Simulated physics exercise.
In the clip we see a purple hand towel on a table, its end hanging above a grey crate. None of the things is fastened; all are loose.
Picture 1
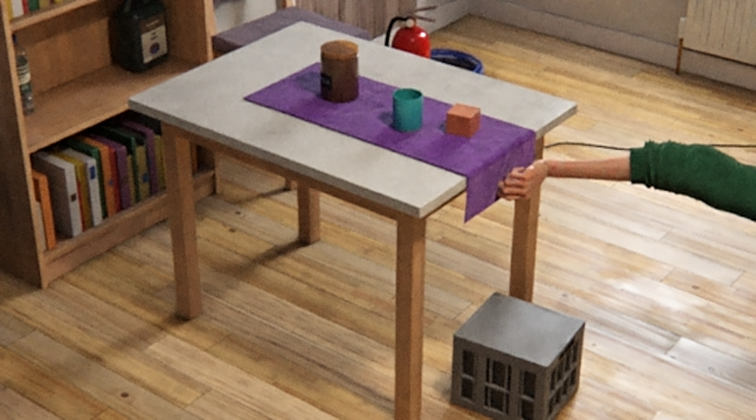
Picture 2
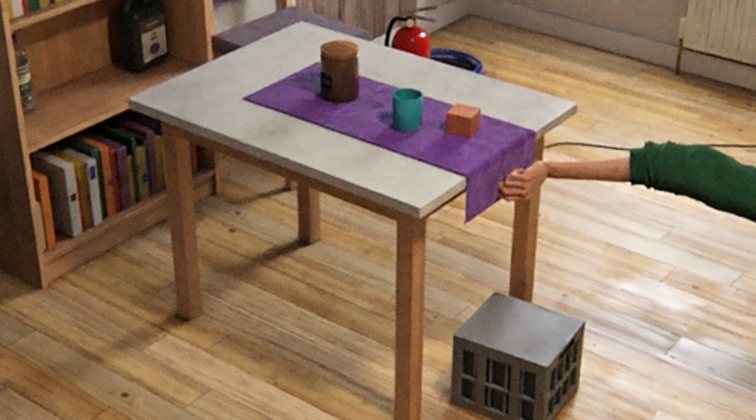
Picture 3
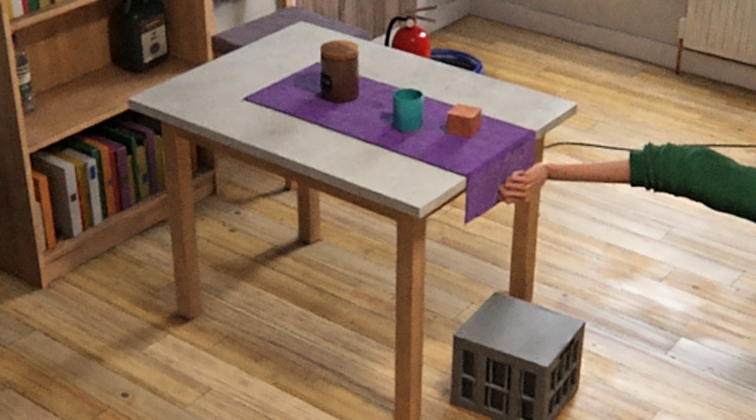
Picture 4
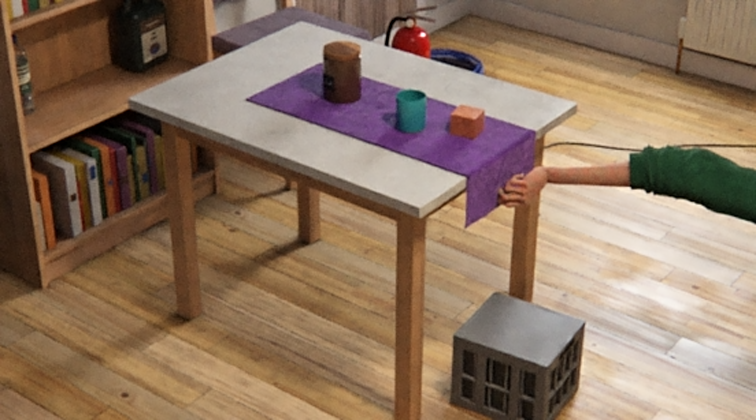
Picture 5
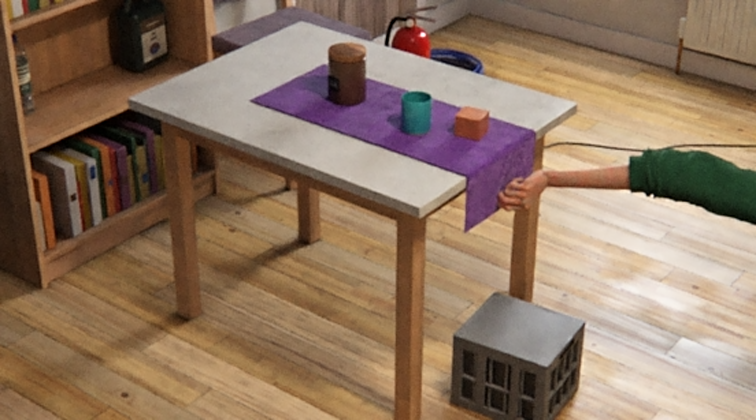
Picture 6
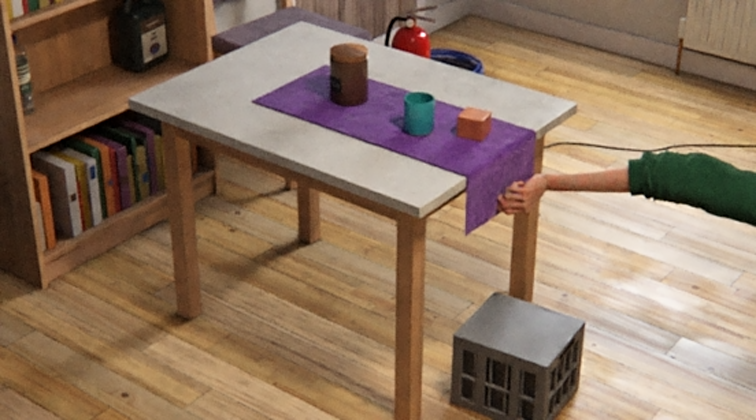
Purple cloth being drawn slightly over the table's right edge by a green-sleeved arm, carrying a brown canister, turquoise mug and orange block.
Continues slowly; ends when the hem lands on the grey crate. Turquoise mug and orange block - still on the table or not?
Turquoise mug: Not on it; orange block: Not on it.
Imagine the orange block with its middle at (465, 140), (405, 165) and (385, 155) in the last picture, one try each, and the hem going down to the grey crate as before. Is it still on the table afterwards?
In the first case it is carried off; in the second case it keeps clear of the edge; in the third case it keeps clear of the edge.
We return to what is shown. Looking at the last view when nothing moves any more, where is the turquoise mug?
I'd put its resting spot close to pixel (525, 312).
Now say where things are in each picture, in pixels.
Hand towel end (464, 223); turquoise mug (408, 94); orange block (464, 110); brown canister (339, 47); top of the crate (524, 345), in the first frame.
Hand towel end (464, 224), far hem (243, 98); orange block (464, 110); orange block stands on the cloth, in the second frame.
Hand towel end (465, 225); turquoise mug (409, 94), in the third frame.
Hand towel end (465, 228), far hem (246, 99); orange block (468, 111), in the fourth frame.
Hand towel end (465, 233); turquoise mug (417, 97), in the fifth frame.
Hand towel end (465, 236), far hem (252, 101); turquoise mug (419, 98); orange block (475, 114); top of the crate (524, 345), in the sixth frame.
Then, 0.86 s on from there, hem going down; mug carried along near (459, 127); block tipping at the edge near (518, 146).
Then, 1.86 s on from there, hem going down; mug over the edge; block down below near (543, 295).
In the end, hem on the crate; mug down below near (525, 312); block down below near (543, 295). The turquoise mug goes over the edge and the orange block is carried off the end.
